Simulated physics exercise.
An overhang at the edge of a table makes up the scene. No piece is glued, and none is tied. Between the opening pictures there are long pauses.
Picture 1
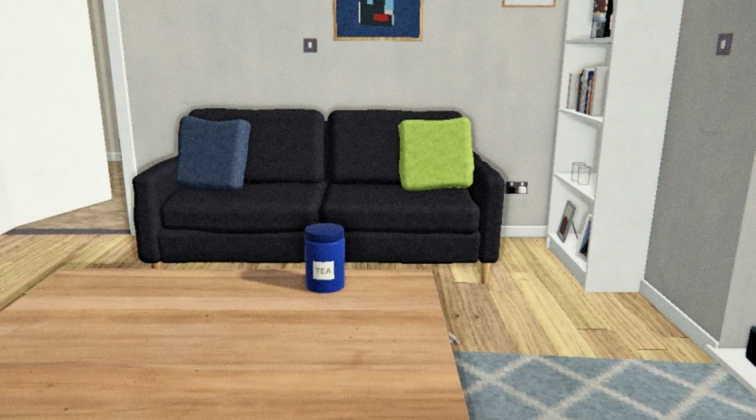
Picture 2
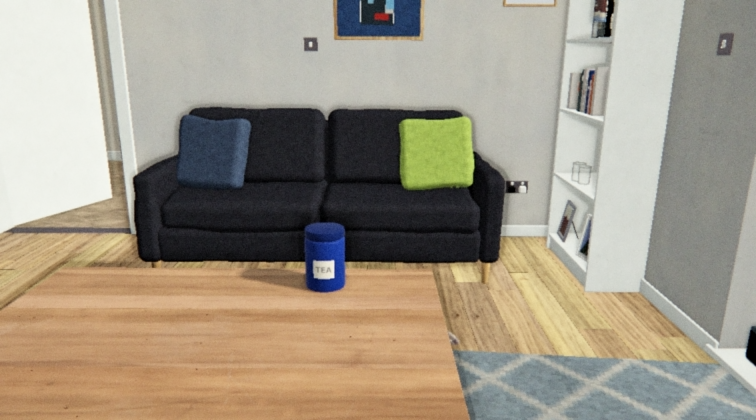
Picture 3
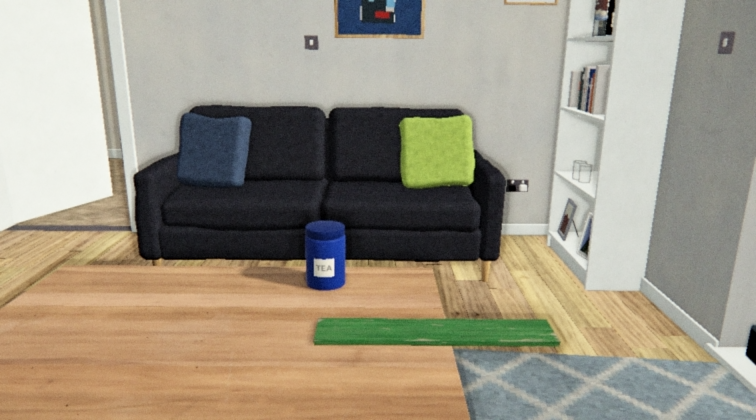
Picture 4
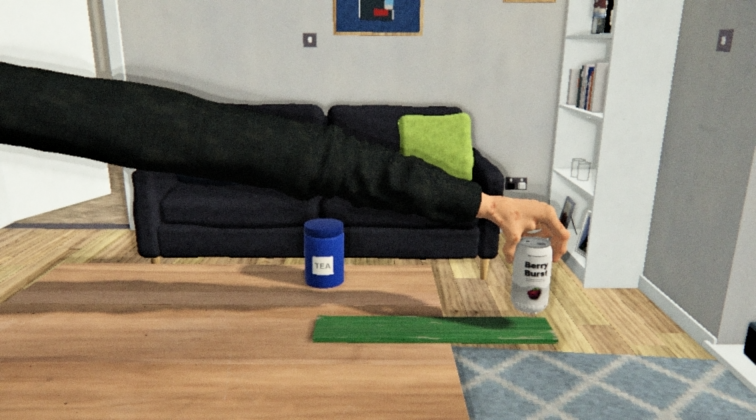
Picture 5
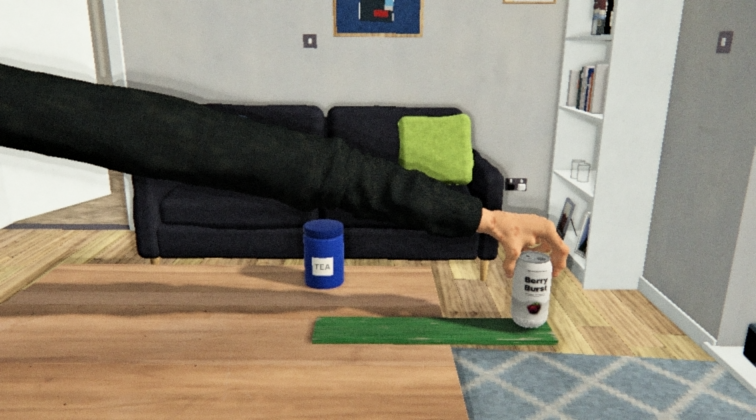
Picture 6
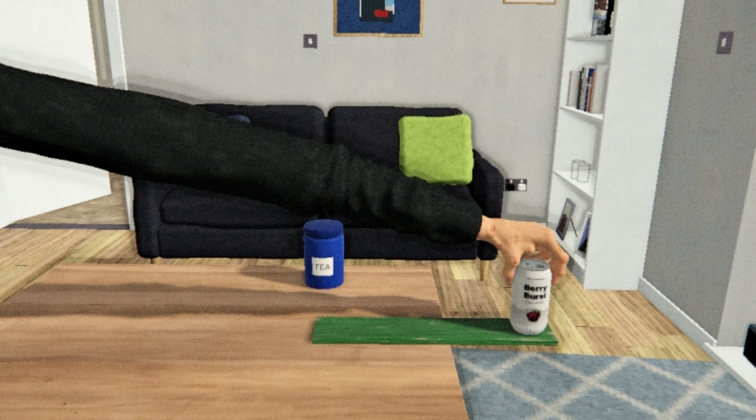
Living room table with blue tea tin, a green plank appearing over the edge, then a hand lowering a white can onto it.
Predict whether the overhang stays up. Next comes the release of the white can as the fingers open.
Prediction: It falls.
Then, 0.40 s later than the last frame, white can now down on the floor or falling; green plank tilted by 68°.
Then, 0.60 s later than the last frame, green plank now down on the floor or falling.
Then, 0.70 s later than the last frame, things are still on the move.
When it is over, down on the floor or falling, green plank and white can; blue jar as before. The plank goes over.
